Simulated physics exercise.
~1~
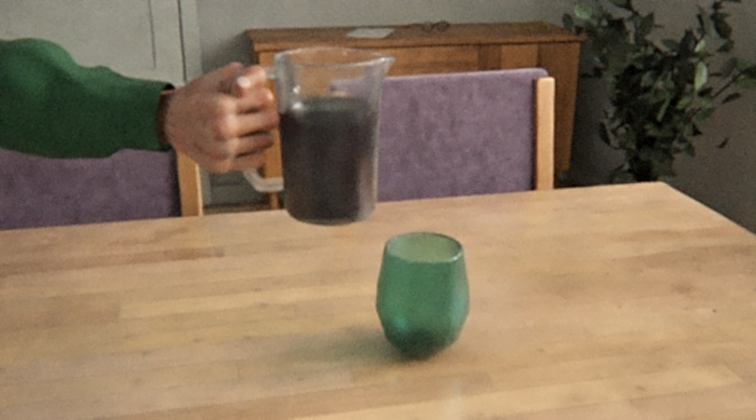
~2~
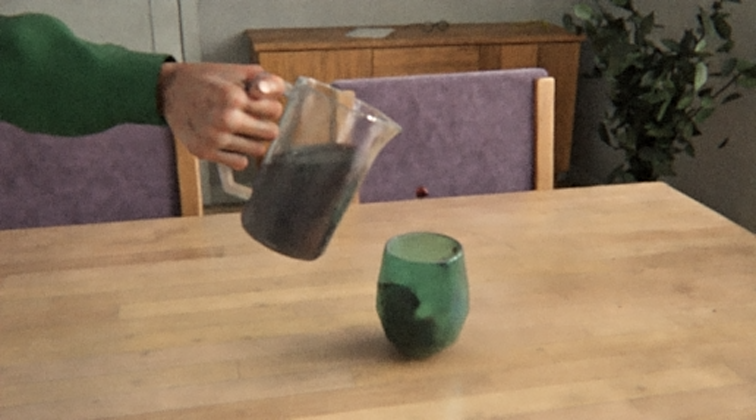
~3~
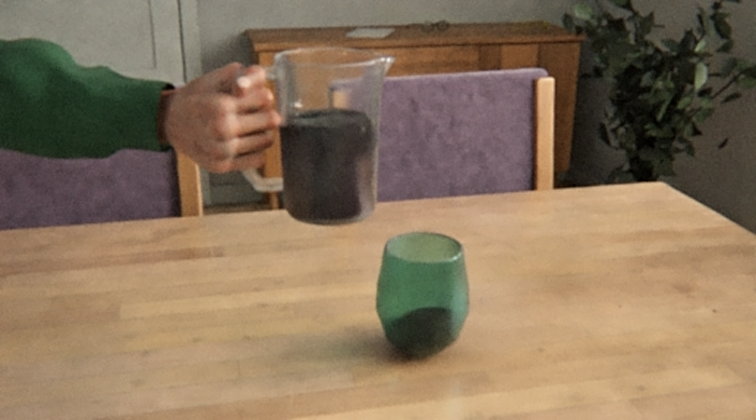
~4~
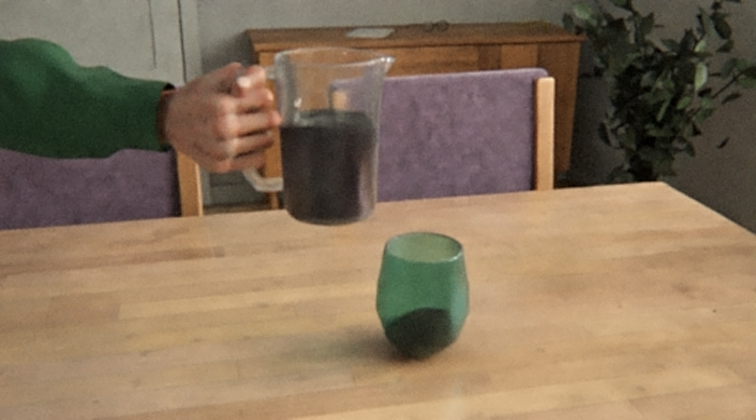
Hand in a green sleeve tilting a jug right, pouring dark liquid into a green glass, then righting it, glass partly filled.
